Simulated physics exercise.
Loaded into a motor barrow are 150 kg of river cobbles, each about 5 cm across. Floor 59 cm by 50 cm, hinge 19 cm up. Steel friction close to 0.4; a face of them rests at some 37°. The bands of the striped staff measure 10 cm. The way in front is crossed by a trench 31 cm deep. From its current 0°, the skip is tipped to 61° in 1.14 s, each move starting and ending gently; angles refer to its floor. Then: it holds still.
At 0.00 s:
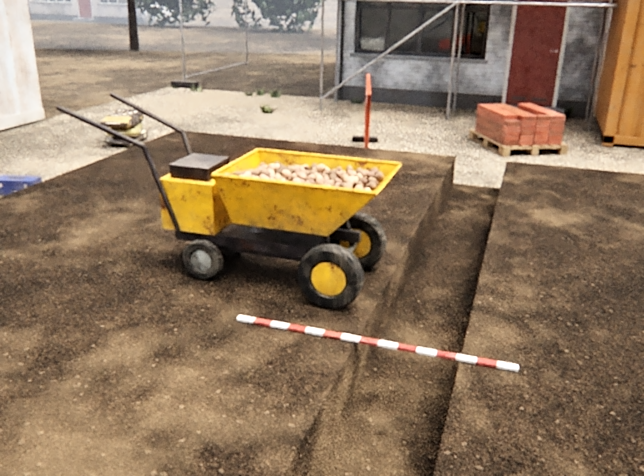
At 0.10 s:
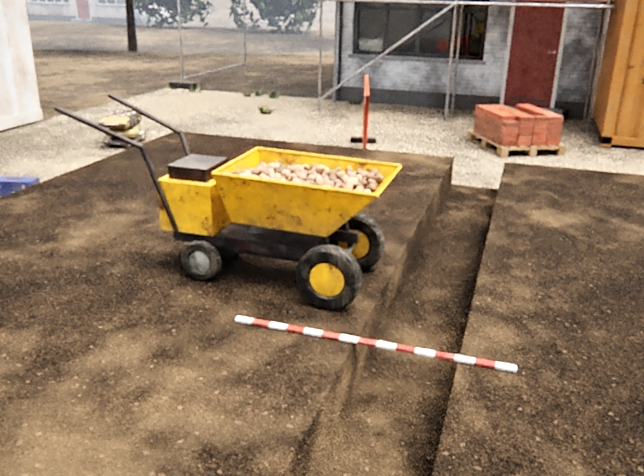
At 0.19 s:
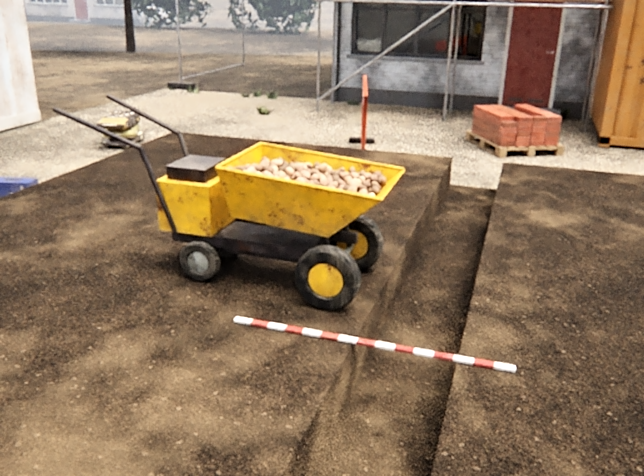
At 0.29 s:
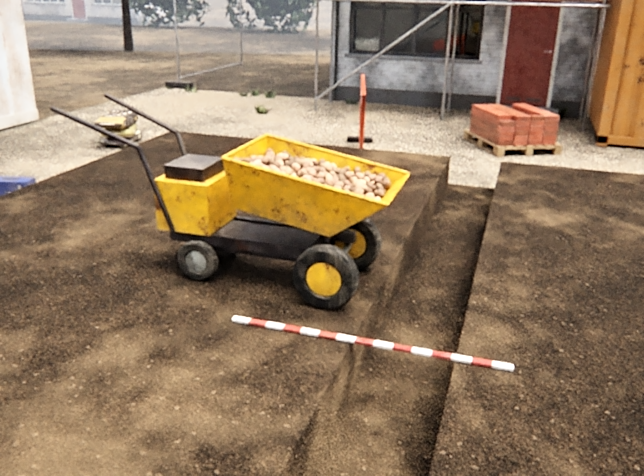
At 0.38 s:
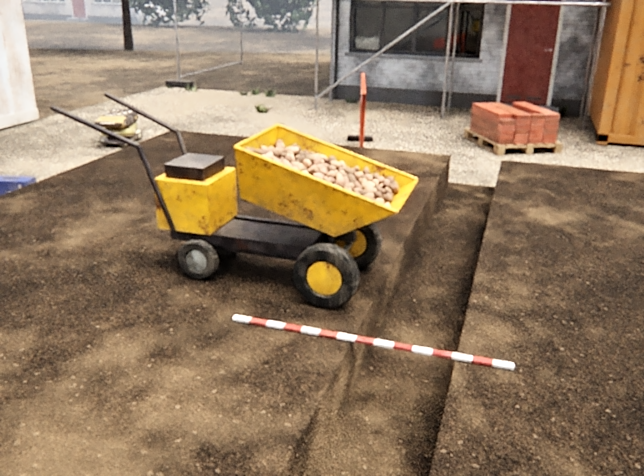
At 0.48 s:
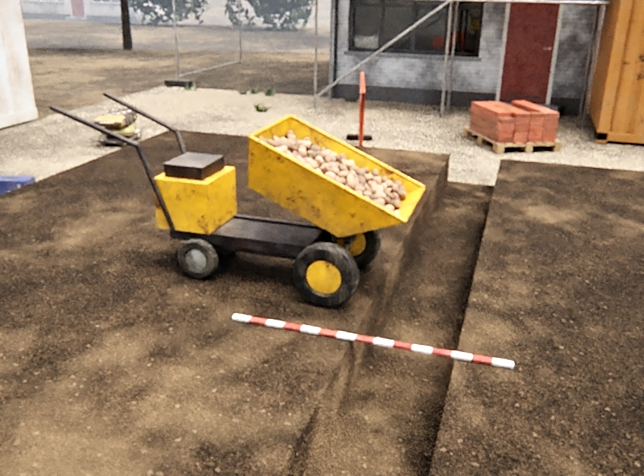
A yellow motor barrow loaded with pale rounded stones stands on brown soil in a building yard, seen from slightly above and to its side. A red-and-white striped staff lies before a trench at right, with scaffolding, stacked red blocks and a grey building behind. The skip tilts steadily forward to the right, its rear rising clear of the chassis, while the wheels stay put.
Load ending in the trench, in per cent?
63 per cent.
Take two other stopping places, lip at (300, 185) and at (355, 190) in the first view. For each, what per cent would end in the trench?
From the first spot near 100, from the second near 90 per cent.
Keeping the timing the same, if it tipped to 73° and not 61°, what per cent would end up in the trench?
Then close to 60 per cent.
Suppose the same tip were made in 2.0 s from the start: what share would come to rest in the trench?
Around 75 per cent would end in the trench.
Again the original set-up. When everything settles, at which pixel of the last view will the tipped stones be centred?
(456, 326).
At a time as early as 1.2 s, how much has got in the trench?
Close to 15 per cent has got there by then.
After 0.9 s the floor is at 52°; 100 % in the skip; the foremost stones are at (428, 245).
After 1.2 s the floor is at 61°; 75 % in the skip, 15 % in the trench, 10 % past the trench; the foremost stones are at (492, 310).
After 1.6 s the floor is at 61°; 40 % in the skip, 27 % in the trench, 33 % past the trench; the foremost stones are at (591, 313).
After 3.5 s the floor is at 61°; 0 % in the skip, 63 % in the trench, 37 % past the trench; the foremost stones are past the picture's edge.
